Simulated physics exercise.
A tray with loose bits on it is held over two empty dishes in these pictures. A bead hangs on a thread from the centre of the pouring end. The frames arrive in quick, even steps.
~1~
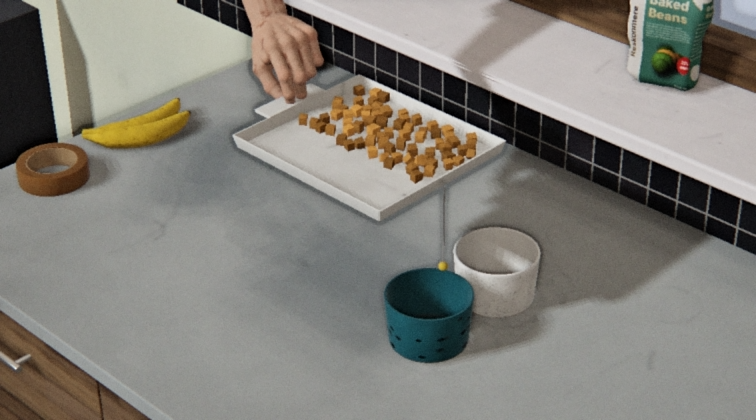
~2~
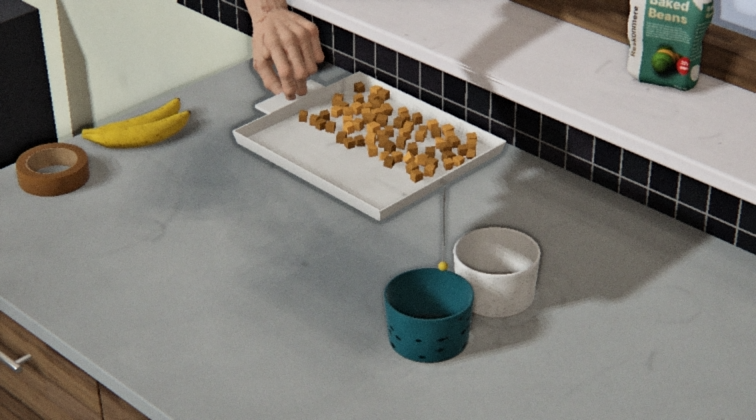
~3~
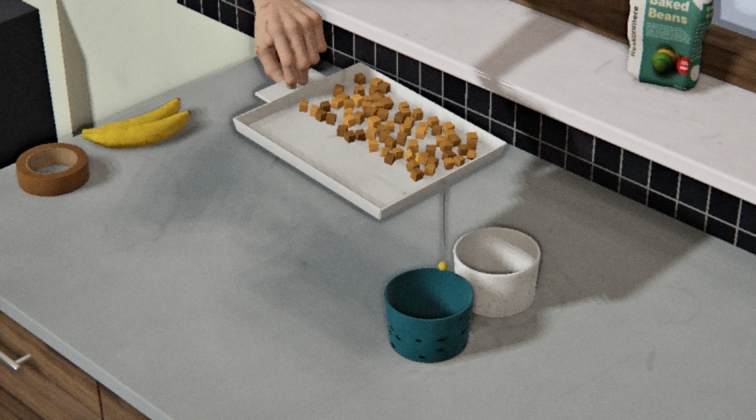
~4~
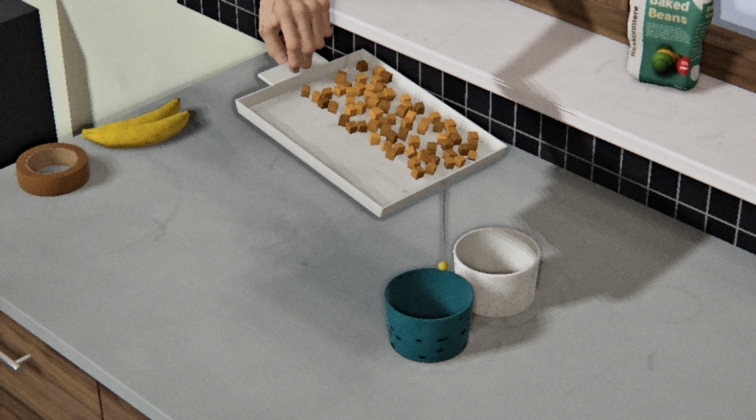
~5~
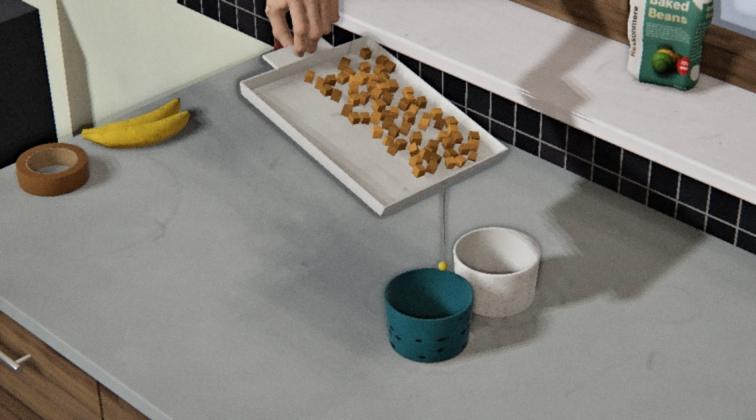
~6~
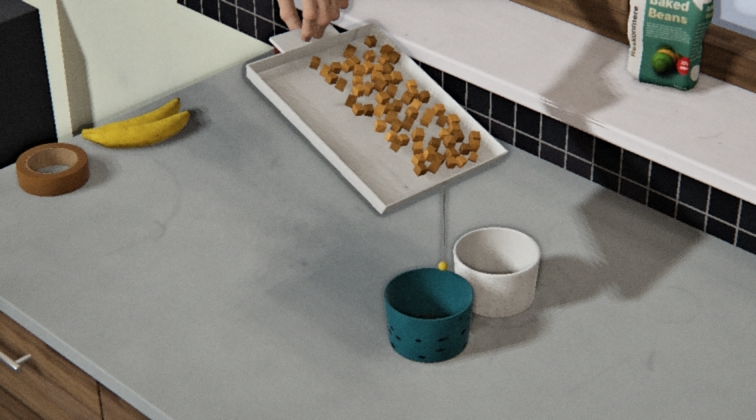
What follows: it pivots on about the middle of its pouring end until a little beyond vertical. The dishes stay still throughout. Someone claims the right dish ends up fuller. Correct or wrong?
Correct - the right dish ends fuller.
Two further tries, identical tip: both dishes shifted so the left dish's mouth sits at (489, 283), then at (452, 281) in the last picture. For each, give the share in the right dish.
You'd get 30 in a hundred first and 40 in a hundred after that.
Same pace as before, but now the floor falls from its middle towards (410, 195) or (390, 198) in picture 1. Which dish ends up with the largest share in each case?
First case: The dish at left. Second case: The dish at left.
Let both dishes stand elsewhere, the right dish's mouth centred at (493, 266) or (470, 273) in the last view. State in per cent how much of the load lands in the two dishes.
Estimates in order: 40 percent, 30 percent.
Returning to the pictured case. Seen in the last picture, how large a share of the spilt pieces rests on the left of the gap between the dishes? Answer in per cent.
I'd put it at around 0 per cent.
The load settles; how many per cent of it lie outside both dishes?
Close to 60 percent, I reckon.
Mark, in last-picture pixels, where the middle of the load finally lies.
Resting centre, last picture - approx. (531, 315).
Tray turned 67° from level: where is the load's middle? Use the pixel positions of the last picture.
I'd mark the middle close to (464, 136).
Soon after the last picture, tray tipped steeply; all on the tray.
A little later, tray tipped past a quarter turn; nearly all on the tray; a stray few in the right dish; a stray few outside both; a stray few in the air.
Later still, tray tipped past a quarter turn; a stray few in the left dish; about a third in the right dish; about two thirds outside both.
At rest, tray tipped past a quarter turn; a stray few in the left dish; about a third in the right dish; about two thirds outside both.
